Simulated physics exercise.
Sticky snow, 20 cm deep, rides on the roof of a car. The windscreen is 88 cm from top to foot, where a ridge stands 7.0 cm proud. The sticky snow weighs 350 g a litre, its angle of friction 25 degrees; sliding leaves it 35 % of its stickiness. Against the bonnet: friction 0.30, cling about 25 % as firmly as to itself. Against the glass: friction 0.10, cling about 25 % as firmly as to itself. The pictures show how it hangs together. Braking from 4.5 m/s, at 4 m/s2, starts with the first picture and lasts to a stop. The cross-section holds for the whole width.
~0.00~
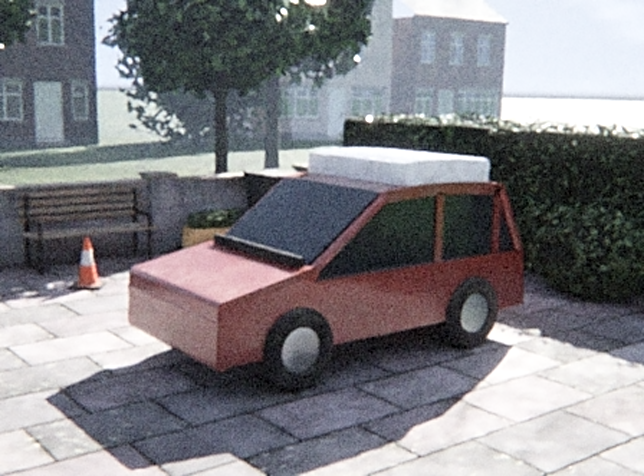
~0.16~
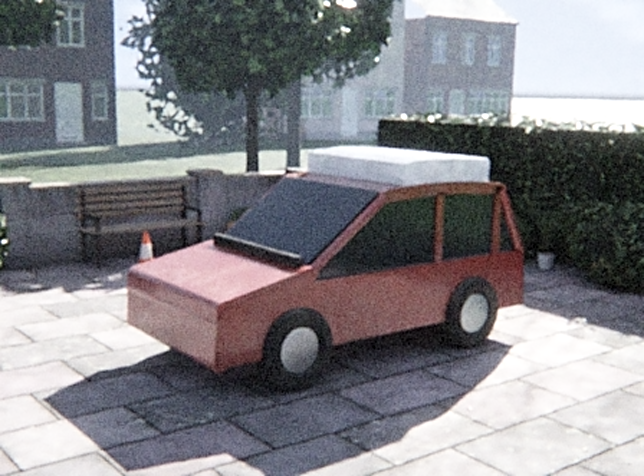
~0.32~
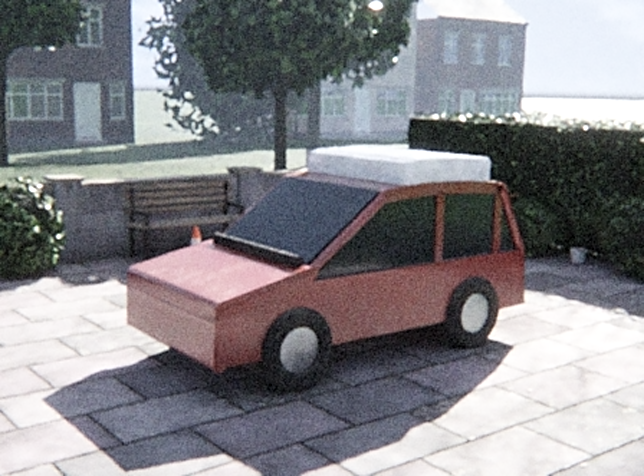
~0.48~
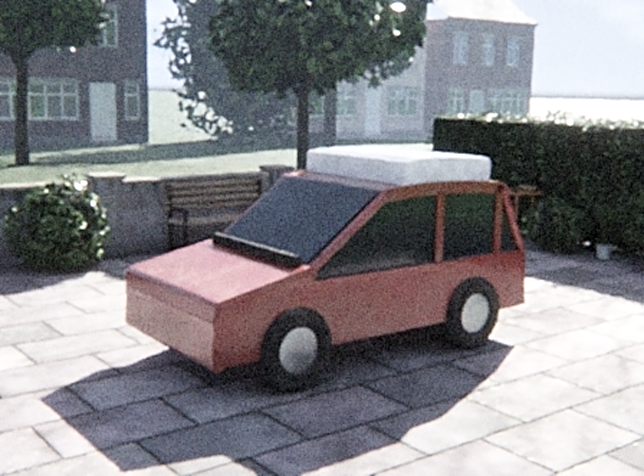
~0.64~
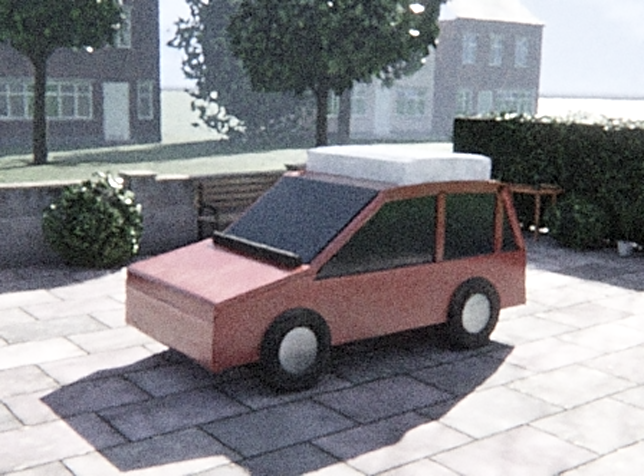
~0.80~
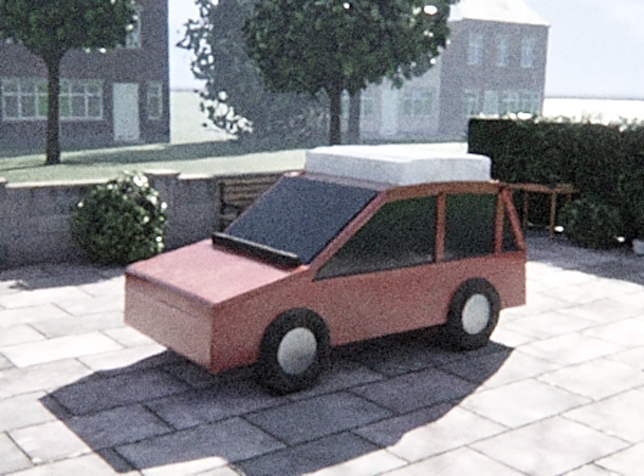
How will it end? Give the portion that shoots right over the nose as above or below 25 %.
The portion that shoots right over the nose is below 25 %.
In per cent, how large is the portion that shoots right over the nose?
Some 0 per cent.
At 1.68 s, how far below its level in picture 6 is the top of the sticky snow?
Some 0 cm.
After 1.20 s, all of the snow is on the roof, none on the glass, none on the bonnet and none has gone off the nose.
After 1.68 s, all of the snow is on the roof, none on the glass, none on the bonnet and none has gone off the nose.
After 2.15 s, all of the snow is on the roof, none on the glass, none on the bonnet and none has gone off the nose.
After 2.62 s, all of the snow is on the roof, none on the glass, none on the bonnet and none has gone off the nose.
After 2.80 s, at the end, all of the snow is on the roof, none on the glass, none on the bonnet and none has gone off the nose.
